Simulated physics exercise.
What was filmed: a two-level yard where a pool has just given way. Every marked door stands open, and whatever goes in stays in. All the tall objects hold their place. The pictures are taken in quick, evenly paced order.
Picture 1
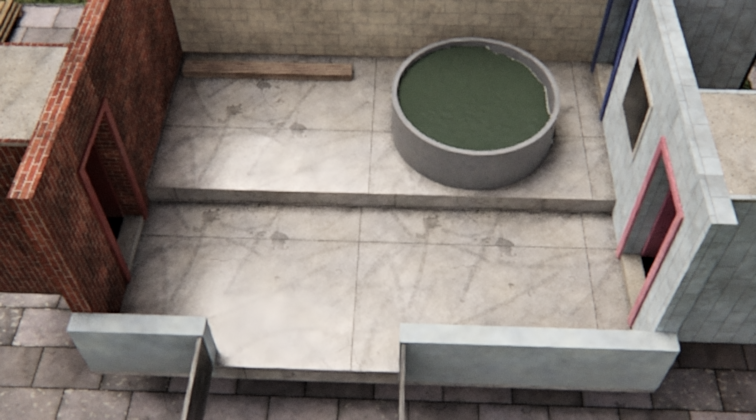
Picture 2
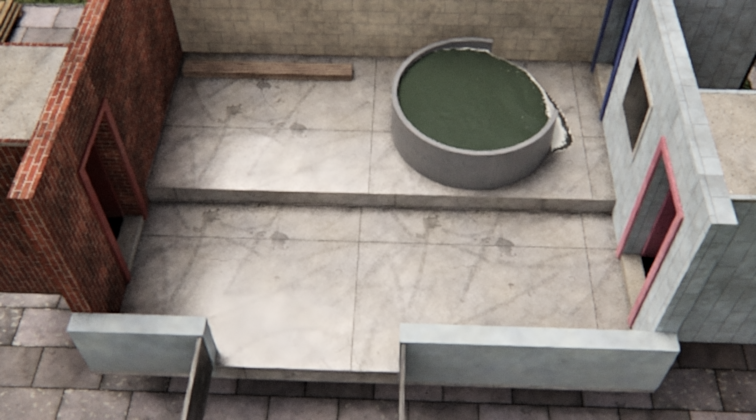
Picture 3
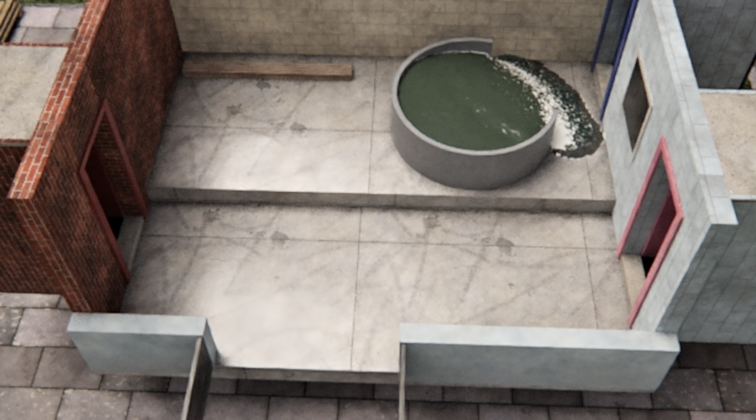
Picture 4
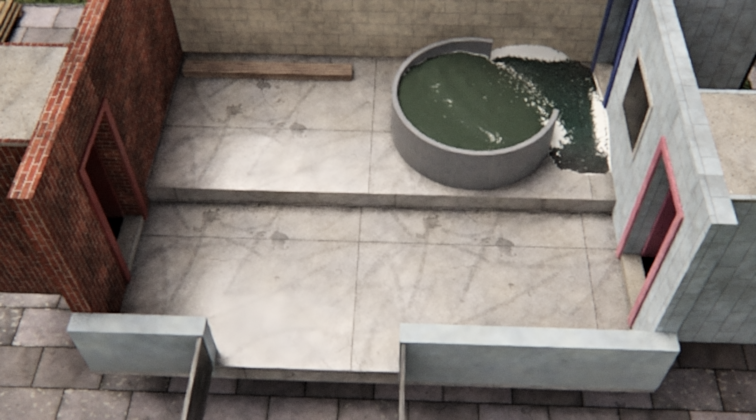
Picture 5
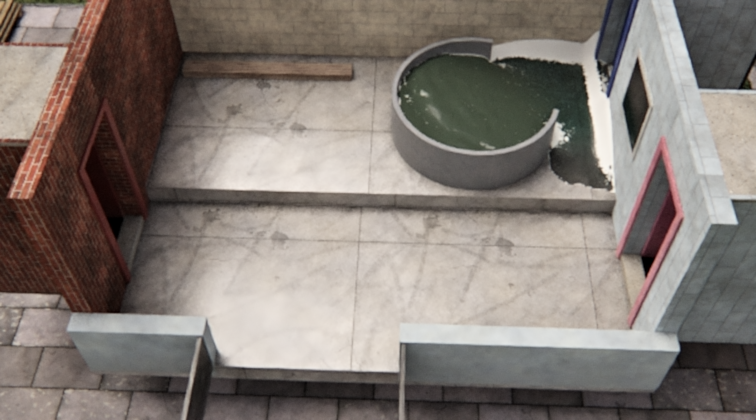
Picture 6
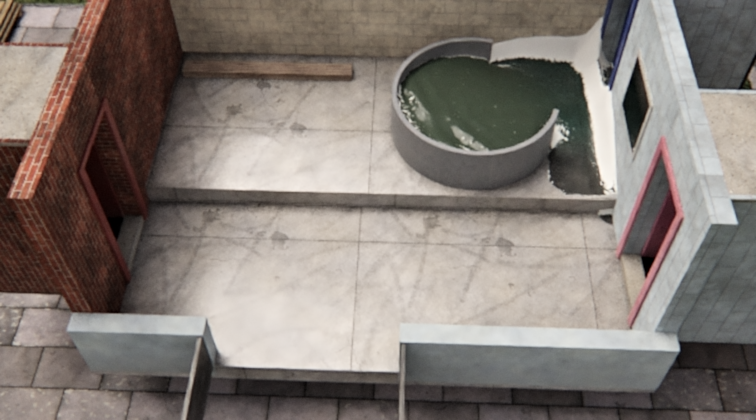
In a two-level yard between a brick wall and a pale wall, the right side of a round pool opens and green water pours out, spreading across the upper level to the pale wall and then toward the step edge.
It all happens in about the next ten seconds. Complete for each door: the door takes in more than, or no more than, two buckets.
Completed: The red door takes in no more than two buckets; the pink door takes in no more than two buckets; the blue door takes in more than two buckets.
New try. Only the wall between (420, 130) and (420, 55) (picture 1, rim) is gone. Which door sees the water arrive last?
The pink-painted one is last.
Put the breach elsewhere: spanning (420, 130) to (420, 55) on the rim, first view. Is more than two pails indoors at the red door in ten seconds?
What follows is that red door crosses the line.
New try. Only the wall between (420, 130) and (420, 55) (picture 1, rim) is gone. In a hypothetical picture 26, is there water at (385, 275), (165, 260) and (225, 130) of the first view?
The first spot is spared, the second swamped, the third swamped.
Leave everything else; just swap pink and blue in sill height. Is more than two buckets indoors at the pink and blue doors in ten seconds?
Pink door: Admits less; blue door: Admits more.
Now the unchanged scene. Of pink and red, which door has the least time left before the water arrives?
That would be the pink one.
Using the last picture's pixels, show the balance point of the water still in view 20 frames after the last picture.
I reckon somewhere around (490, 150).
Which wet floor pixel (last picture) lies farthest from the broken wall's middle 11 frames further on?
The farthest wet spot is near (635, 361).
A moment on, water covers 15 % of the floor; the red door not reached, the pink door wet at the sill, nothing in, the blue door far over two buckets in.
Next, water covers 30 % of the floor; the red door not reached, the pink door wet at the sill, nothing in, the blue door far over two buckets in.
Then, water covers 45 % of the floor; the red door not reached, the pink door wet at the sill, nothing in, the blue door far over two buckets in.
Later, water covers 80 % of the floor; the red door wet at the sill, nothing in, the pink door wet at the sill, nothing in, the blue door far over two buckets in.
In the end, water covers 85 % of the floor; the red door wet at the sill, nothing in, the pink door wet at the sill, nothing in, the blue door far over two buckets in.
